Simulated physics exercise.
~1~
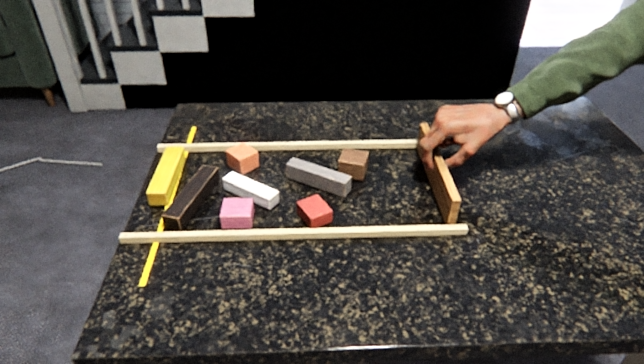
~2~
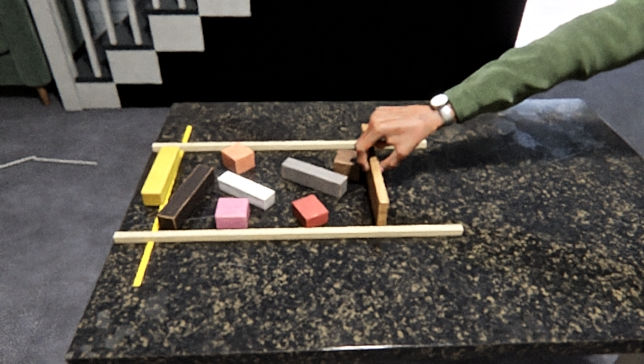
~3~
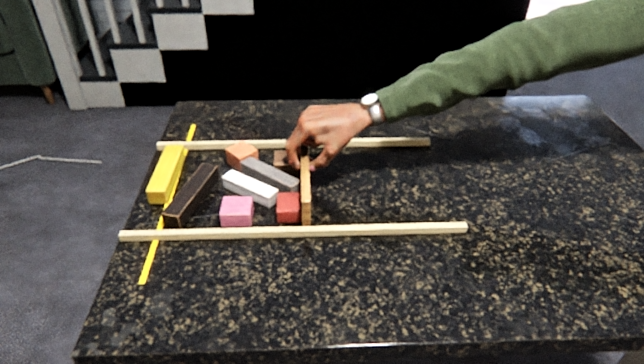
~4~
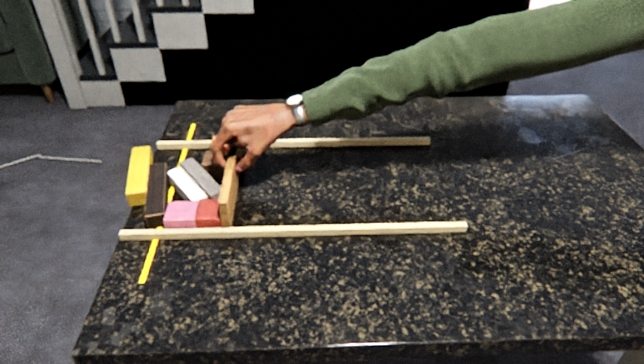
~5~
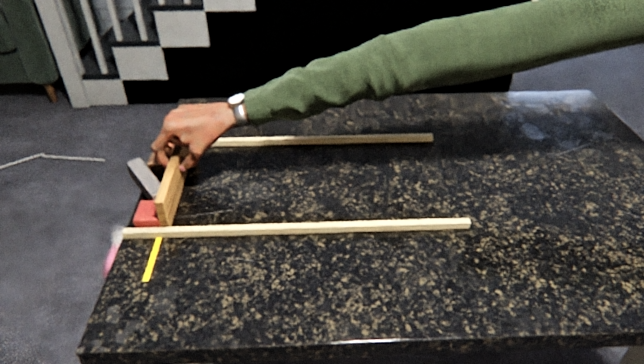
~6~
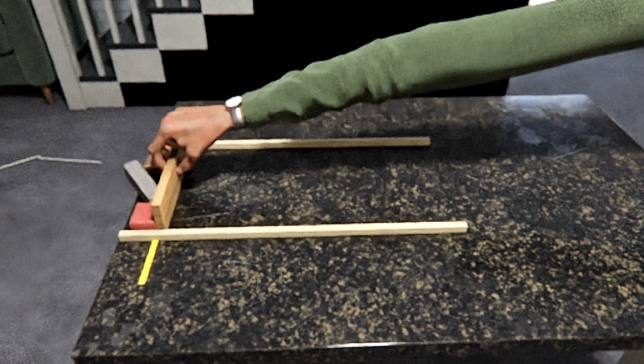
A hand slides a board left between two rails, pushing several blocks off the table's end.
